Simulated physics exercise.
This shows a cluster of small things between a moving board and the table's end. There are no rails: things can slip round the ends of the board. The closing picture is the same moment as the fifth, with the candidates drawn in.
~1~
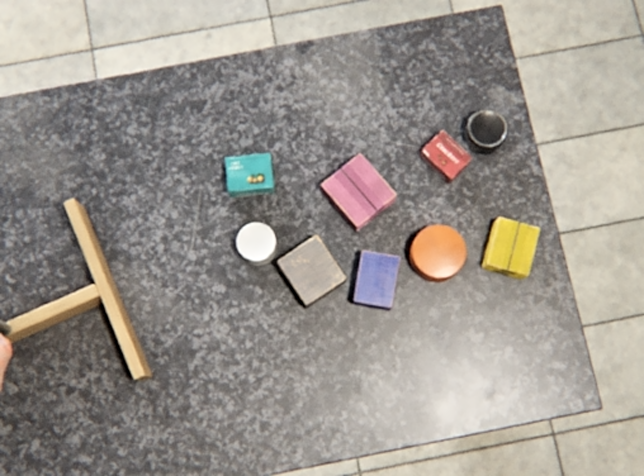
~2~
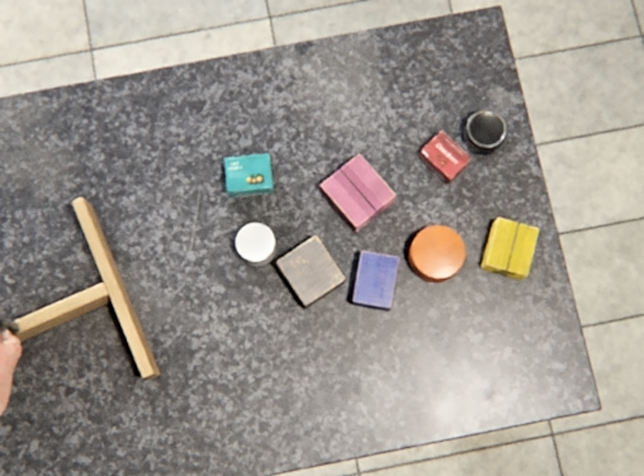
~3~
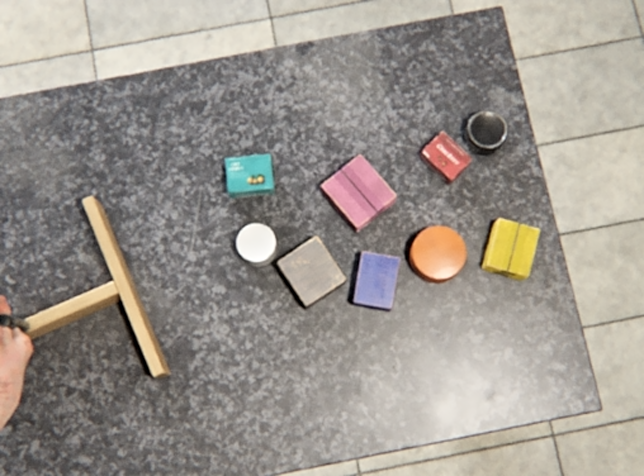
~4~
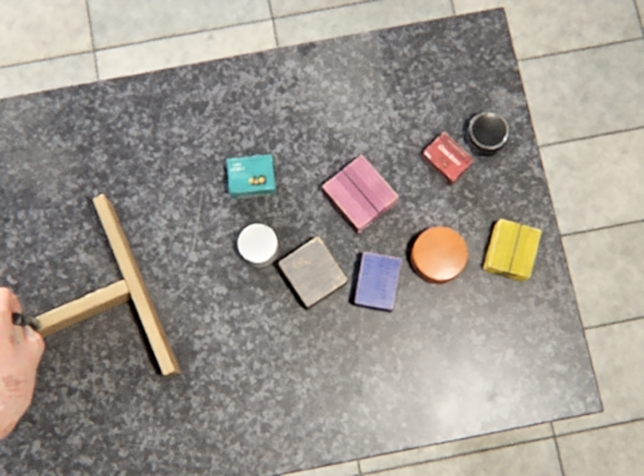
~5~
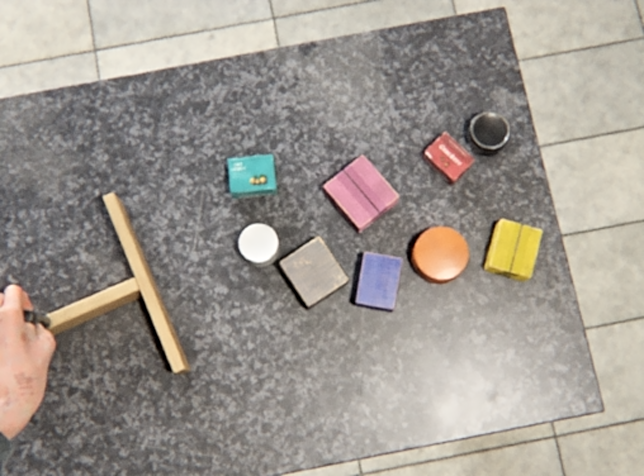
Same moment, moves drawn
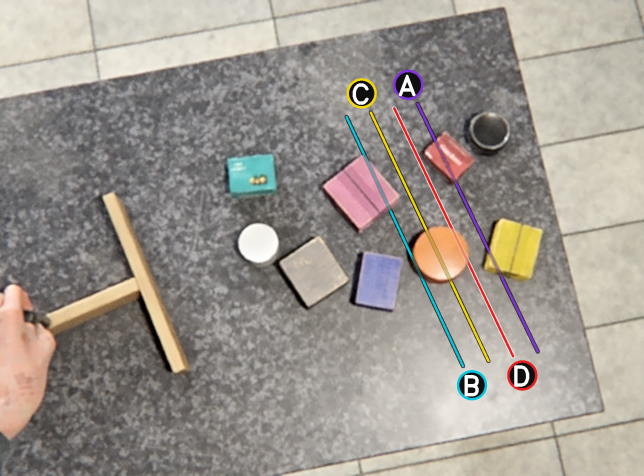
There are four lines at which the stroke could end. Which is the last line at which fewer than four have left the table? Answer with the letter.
As far as mark A.
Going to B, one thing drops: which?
It is the yellow box.
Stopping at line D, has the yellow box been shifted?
Yes.
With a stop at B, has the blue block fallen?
No.
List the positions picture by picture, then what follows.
In the first frame, white tub (257, 244); black tub (485, 132); red packet (446, 157).
In the second frame, board (111, 286); pink box (358, 194).
In the third frame, board (122, 284); turquoise packet (250, 177).
In the fourth frame, board (133, 283); blue block (378, 283).
In the fifth frame, board (143, 281); white tub (259, 246); black tub (488, 134); red packet (448, 159).
On the marked copy, A at (476, 224); B at (403, 238); C at (428, 233); D at (452, 228).
Following A. Soon after the start, board (264, 258); turquoise packet (260, 172); white tub (282, 238).
Later, board (384, 236); yellow box (557, 247); orange tin (509, 233).
In the end, board (478, 218); orange tin over the edge; yellow box over the edge; three fallen.
As for the rest, B is within the limit but short; C is within the limit but short; D is within the limit but short.
